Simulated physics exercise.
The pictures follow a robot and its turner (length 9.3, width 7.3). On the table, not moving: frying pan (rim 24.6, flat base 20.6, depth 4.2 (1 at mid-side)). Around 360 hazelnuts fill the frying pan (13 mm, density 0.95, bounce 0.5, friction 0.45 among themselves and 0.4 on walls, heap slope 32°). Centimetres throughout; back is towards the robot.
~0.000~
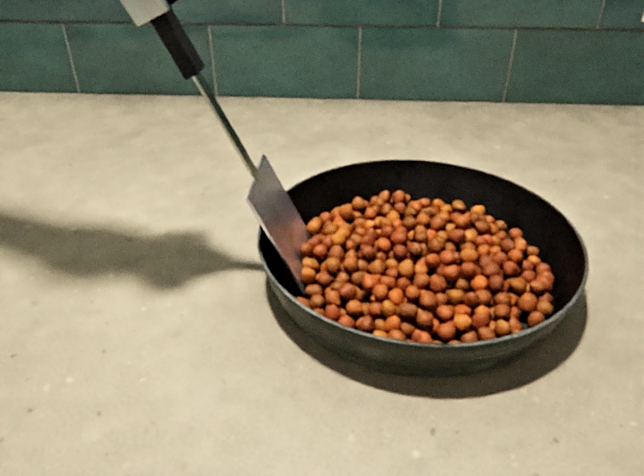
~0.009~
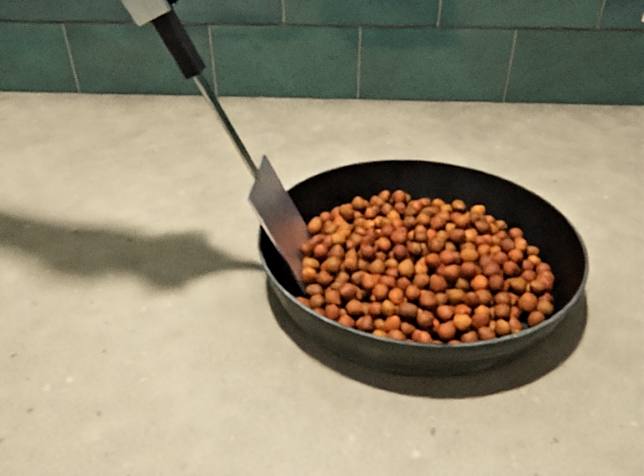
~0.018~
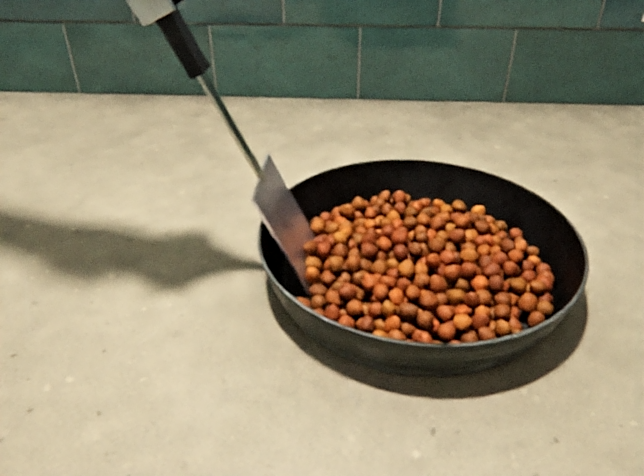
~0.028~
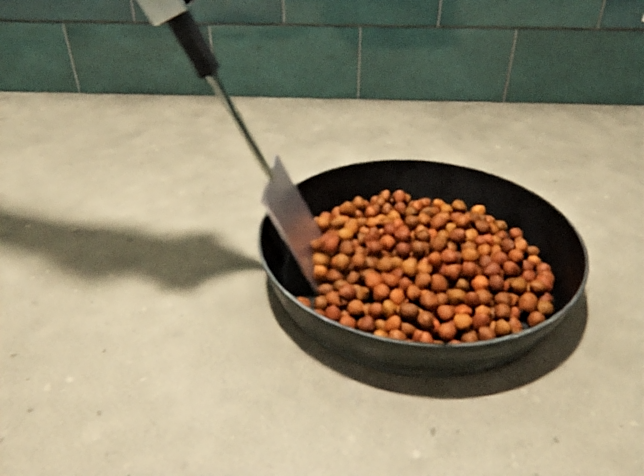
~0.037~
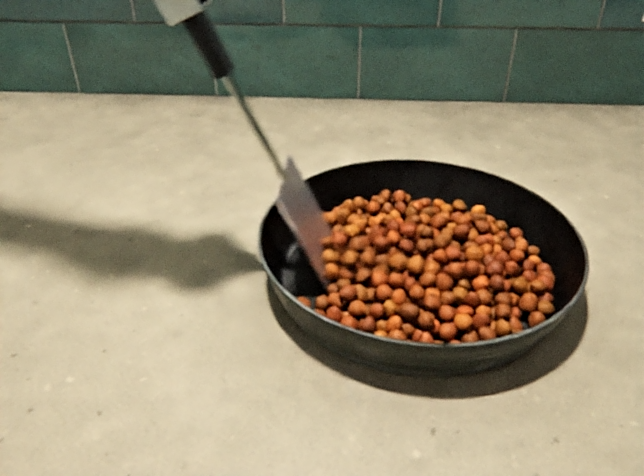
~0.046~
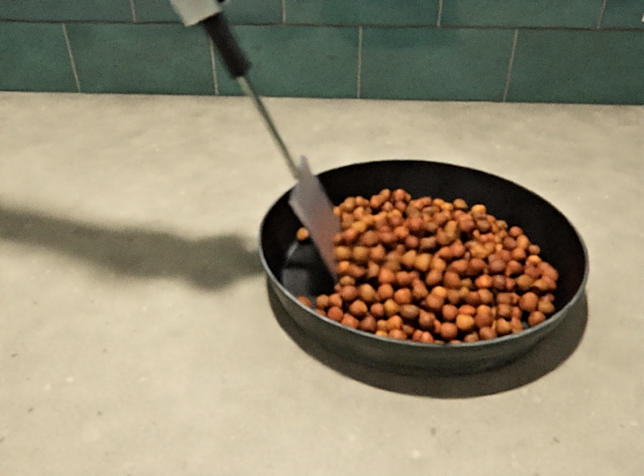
On a pale countertop before green tiles, a dark frying pan full of round brown hazelnuts sits still while a turner rests inside its left edge. The turner then slides a short way right, pushing the nearest nuts inward and baring a patch of dark pan behind it.
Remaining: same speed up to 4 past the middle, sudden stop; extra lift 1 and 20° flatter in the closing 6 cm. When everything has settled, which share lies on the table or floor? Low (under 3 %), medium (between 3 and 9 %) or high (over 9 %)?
A medium share, between 3 and 9 %, ends on the table or floor.
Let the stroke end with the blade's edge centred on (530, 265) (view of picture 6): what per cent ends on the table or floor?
Some 25 per cent.
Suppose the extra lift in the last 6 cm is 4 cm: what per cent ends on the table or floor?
Some 15 per cent.
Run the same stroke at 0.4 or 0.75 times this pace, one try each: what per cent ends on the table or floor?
Some 0 and 0 per cent.
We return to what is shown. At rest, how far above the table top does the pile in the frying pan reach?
About 5.0 cm.
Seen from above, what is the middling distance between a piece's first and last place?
Some 3 cm.
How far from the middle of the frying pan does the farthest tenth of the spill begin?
About 60 cm.
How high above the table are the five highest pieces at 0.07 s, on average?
About 6 cm.
After 0.07 s, sloping 64°, highest piece 6 above the table; 359 in the frying pan.
After 0.09 s, sloping 58°, highest piece 7 above the table; 359 in the frying pan.
After 0.30 s, sloping 45°, highest piece 5 above the table; 342 in the frying pan, 14 on the table or floor, 3 on the blade or in flight.
After 1.35 s, sloping 45°, highest piece 5 above the table; 340 in the frying pan, 19 on the table or floor.
In the end, 340 in the frying pan, 19 on the table or floor. That is 5 % on the table or floor.
